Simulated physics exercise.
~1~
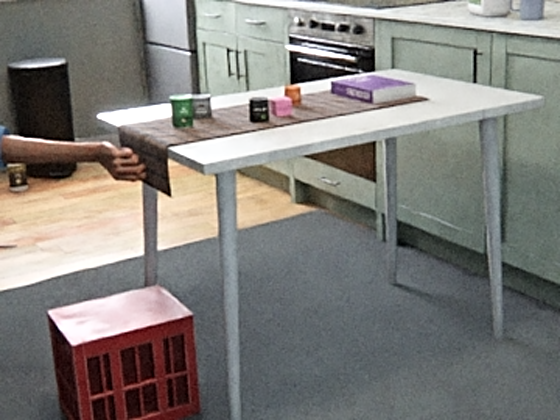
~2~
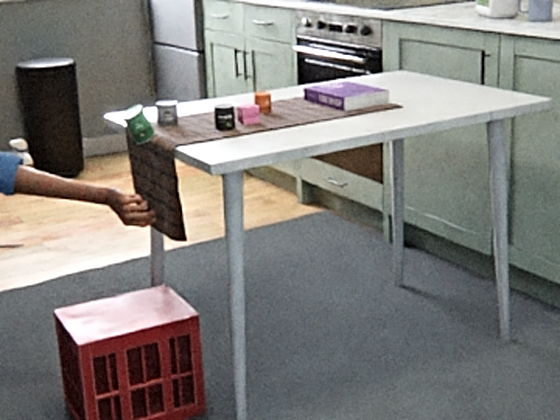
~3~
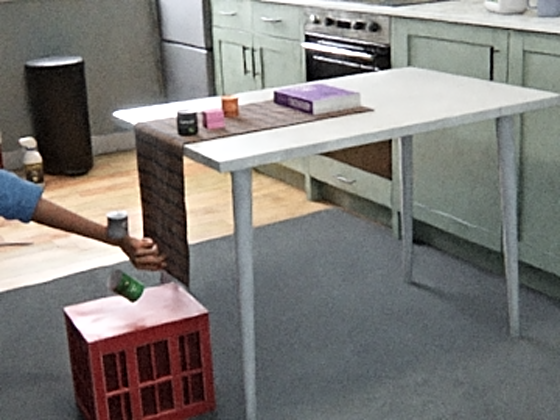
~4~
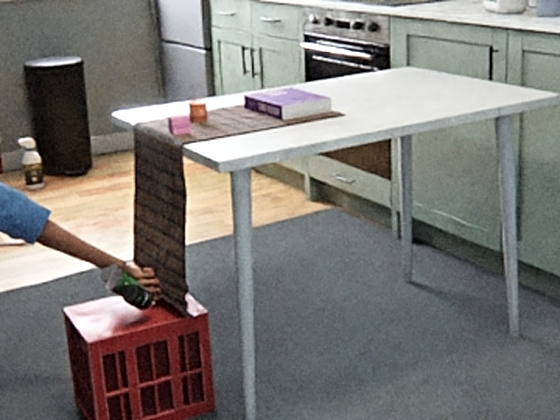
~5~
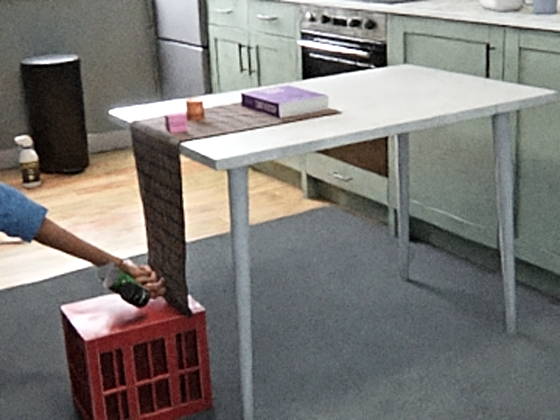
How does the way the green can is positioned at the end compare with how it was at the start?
At the start the green can stood upright on the scarf, and by the end it was upside down, off the table by the hand above the red crate.
